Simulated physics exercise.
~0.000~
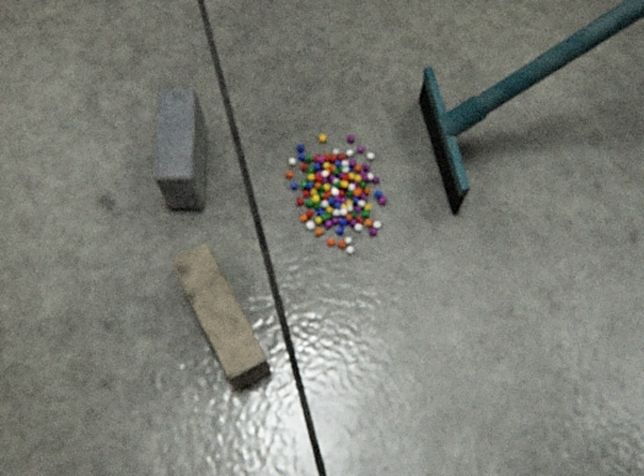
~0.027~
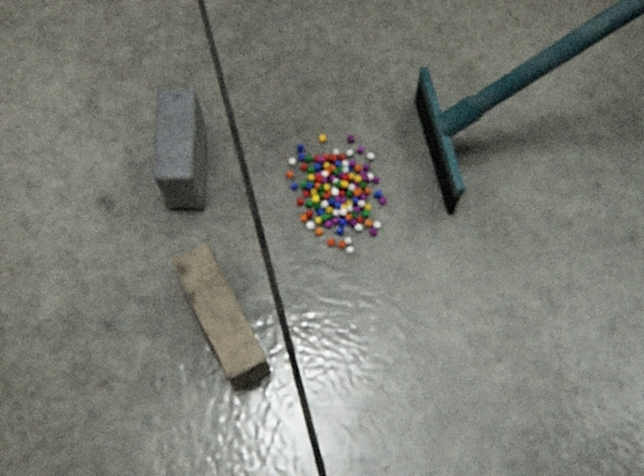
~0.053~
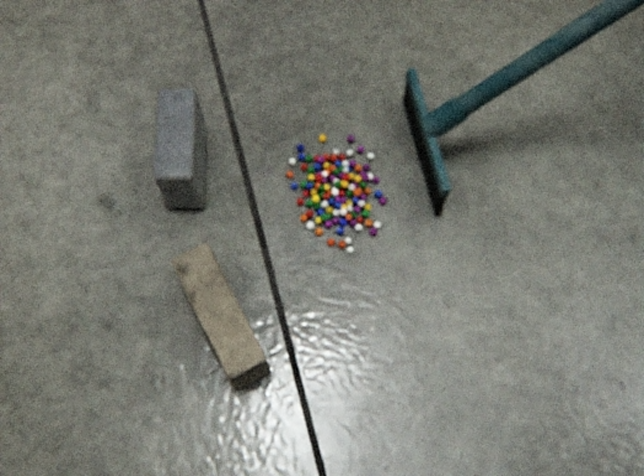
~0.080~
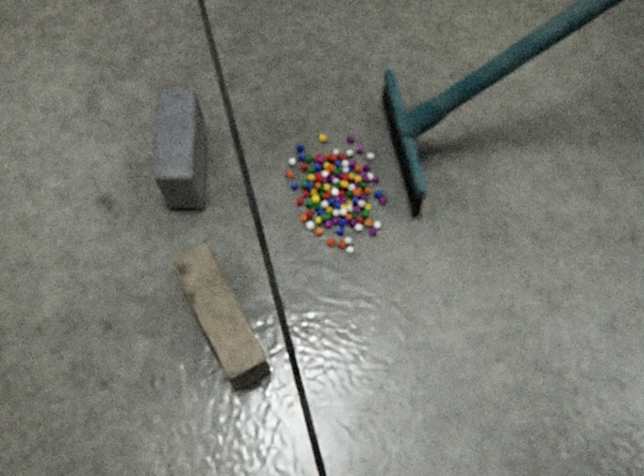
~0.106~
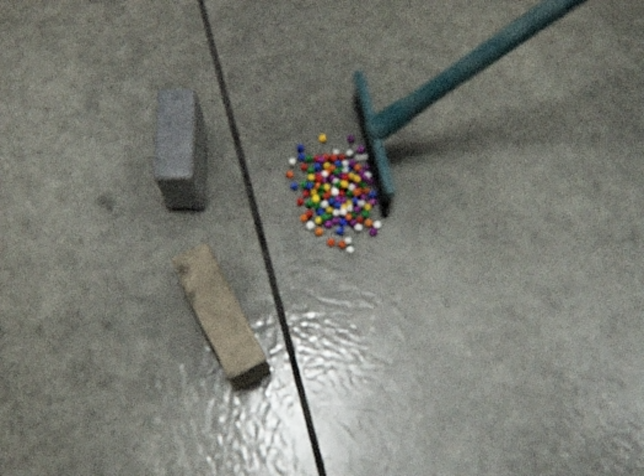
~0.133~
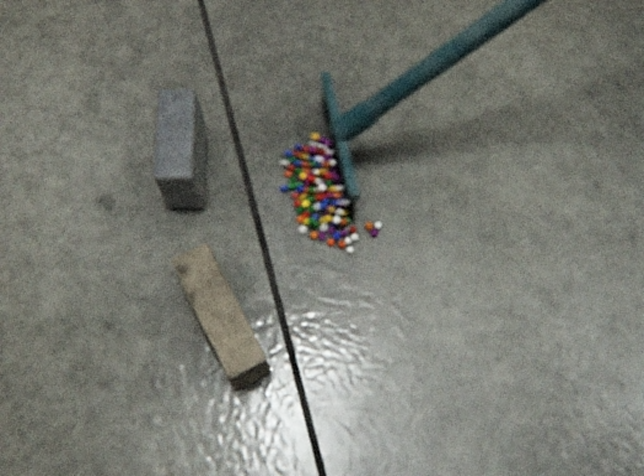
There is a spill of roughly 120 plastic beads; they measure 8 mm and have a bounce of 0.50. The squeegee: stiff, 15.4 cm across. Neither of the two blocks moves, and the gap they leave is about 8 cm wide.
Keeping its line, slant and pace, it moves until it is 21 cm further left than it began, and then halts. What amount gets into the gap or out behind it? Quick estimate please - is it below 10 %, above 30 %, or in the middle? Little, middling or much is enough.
My estimate is middling, in the middle.
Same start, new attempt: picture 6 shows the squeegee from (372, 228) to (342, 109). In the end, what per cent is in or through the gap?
Through 30.
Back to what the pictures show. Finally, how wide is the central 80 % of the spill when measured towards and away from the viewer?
Close to 20 cm front to back.
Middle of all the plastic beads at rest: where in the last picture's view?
Look at about (225, 213), that's the middle.
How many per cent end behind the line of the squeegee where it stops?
Share: Approx. 10 %.
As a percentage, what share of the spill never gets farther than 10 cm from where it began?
Something like 15 in a hundred.
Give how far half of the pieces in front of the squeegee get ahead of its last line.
Roughly 4 centimetres.
Then, at 0.25 s, squeegee 22 cm from its start, spill 20 cm wide; in or through the gap 10 %, round the far block 5 %, held up before the blocks 85 %.
Then, at 0.36 s, squeegee 22 cm from its start, spill 24 cm wide; in or through the gap 25 %, round the far block 5 %, held up before the blocks 70 %.
After 0.46 s, squeegee 22 cm from its start, spill 25 cm wide; in or through the gap 25 %, round the far block 5 %, held up before the blocks 70 %.
At rest (1.6 s), in or through the gap 25 %, round the near block 0 %, round the far block 5 %, held up before the blocks 65 %.
